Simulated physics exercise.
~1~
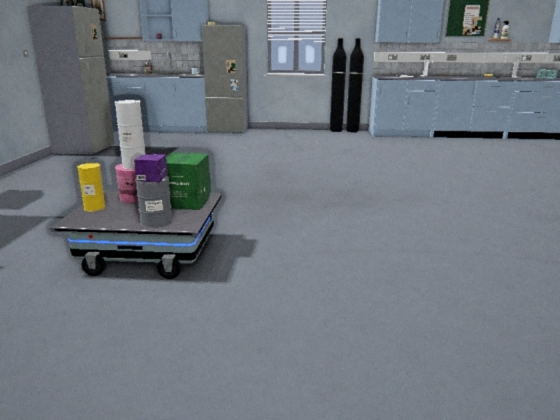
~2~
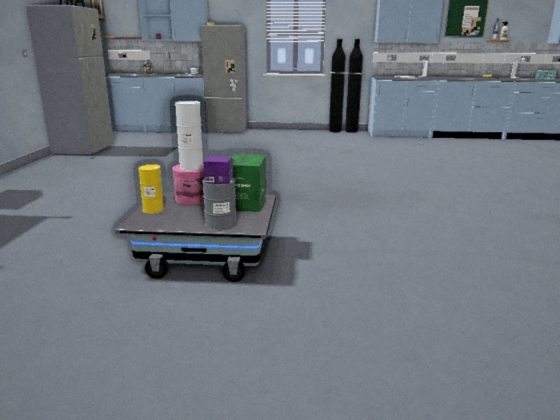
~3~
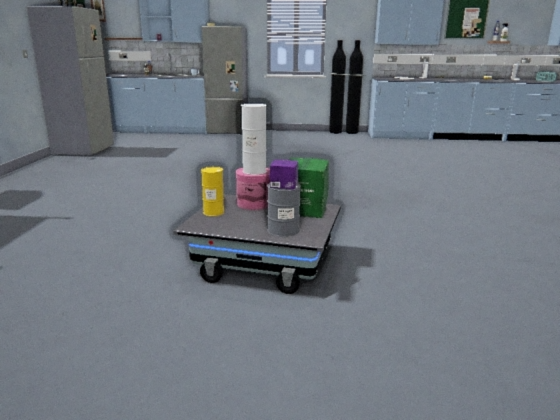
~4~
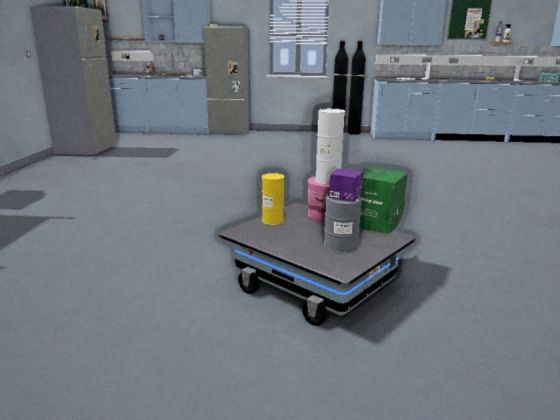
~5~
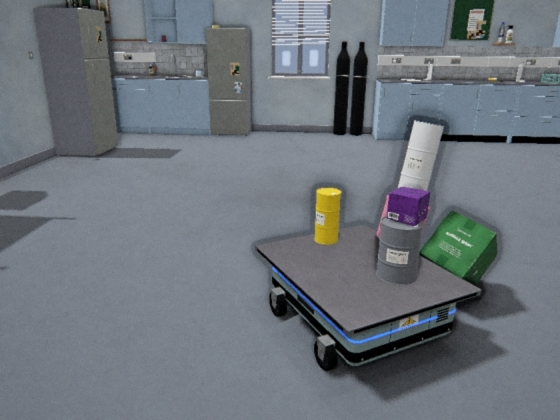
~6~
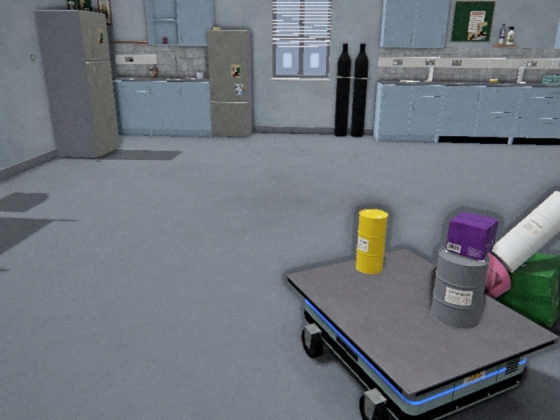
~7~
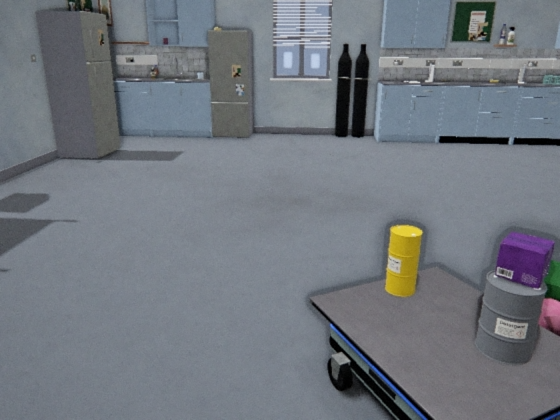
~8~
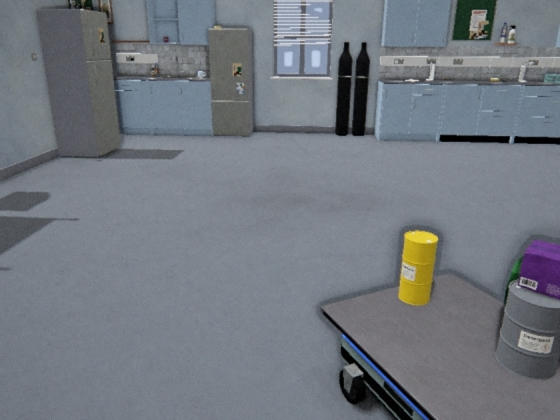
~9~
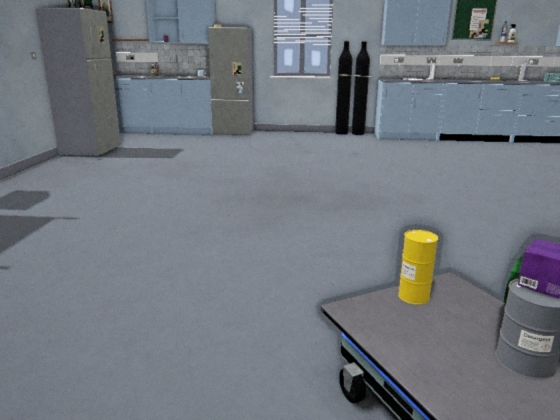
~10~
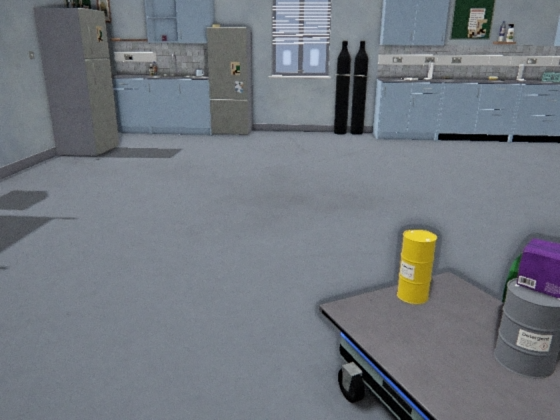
In a room with blue cabinets, a cart carrying six items rolls right and toward the viewer while turning; the green box, pink pail and white canister slide off the far side before it stops at lower right, the yellow and grey canisters upright and the purple box still aboard.
